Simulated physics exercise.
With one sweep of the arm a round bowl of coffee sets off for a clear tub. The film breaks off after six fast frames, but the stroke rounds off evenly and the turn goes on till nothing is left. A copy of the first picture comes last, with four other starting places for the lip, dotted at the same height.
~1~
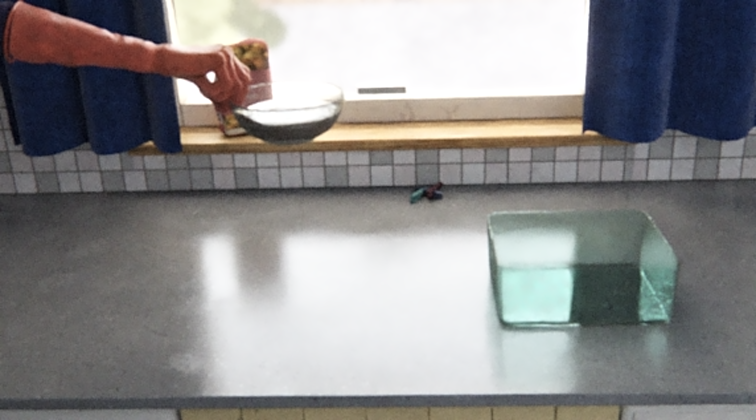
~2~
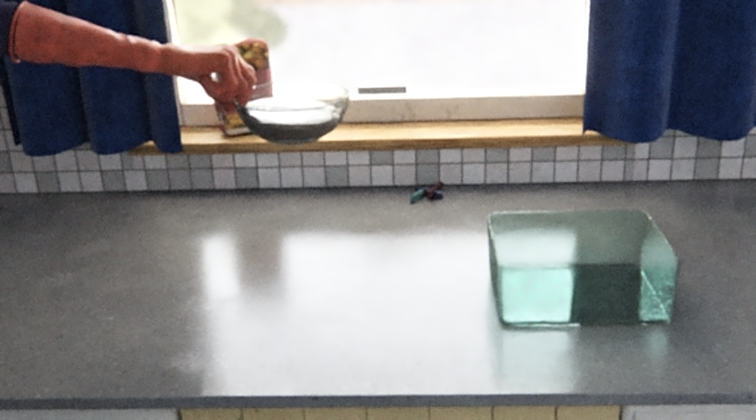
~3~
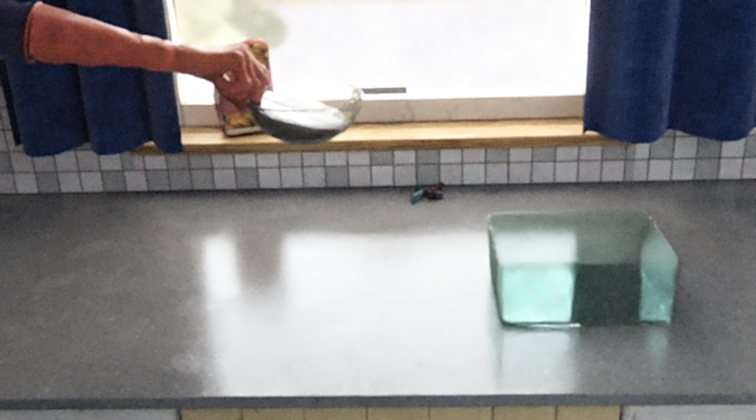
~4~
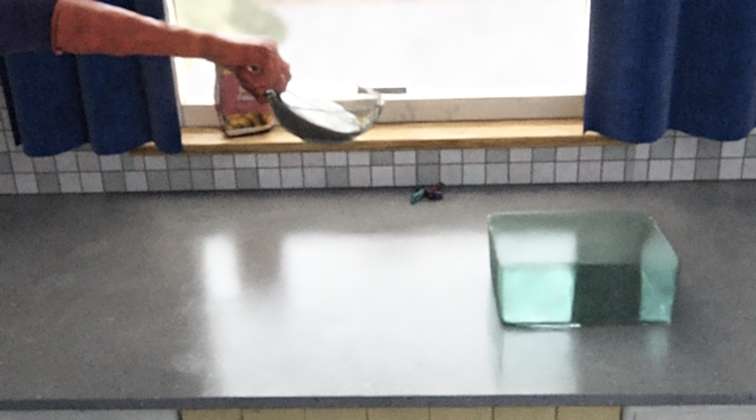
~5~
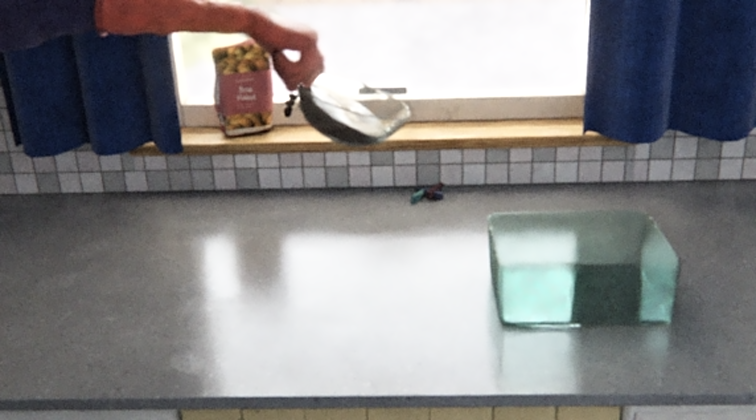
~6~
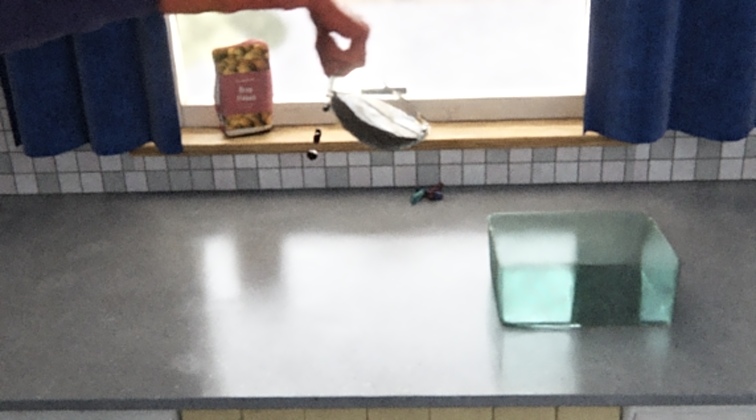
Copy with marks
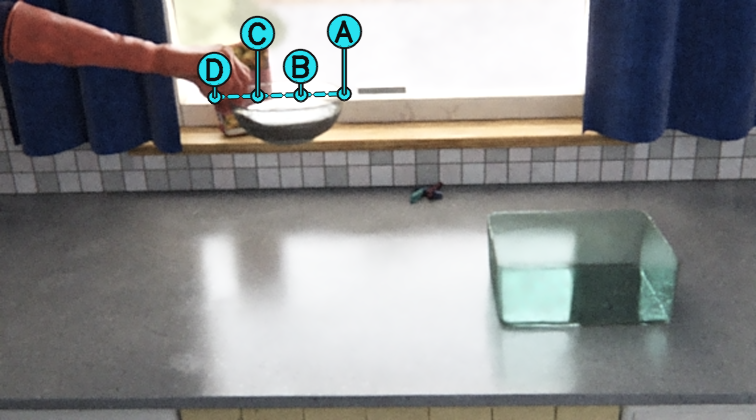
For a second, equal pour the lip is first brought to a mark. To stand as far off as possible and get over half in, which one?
It is B.
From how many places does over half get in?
Two of the four.
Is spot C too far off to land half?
Yes, that goes wrong.
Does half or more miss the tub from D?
Yes, it does.
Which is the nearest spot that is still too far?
That is spot C.
On the marked copy, A at (344, 93); B at (300, 94); C at (257, 95); D at (214, 97).
With A, about 68 % lands in the tub, 8 % falls short and 24 % goes beside or beyond.
With B, about 62 % lands in the tub, 20 % falls short and 18 % goes beside or beyond.
With C, about 24 % lands in the tub, 70 % falls short and 6 % goes beside or beyond.
With D, about 0 % lands in the tub, 98 % falls short.
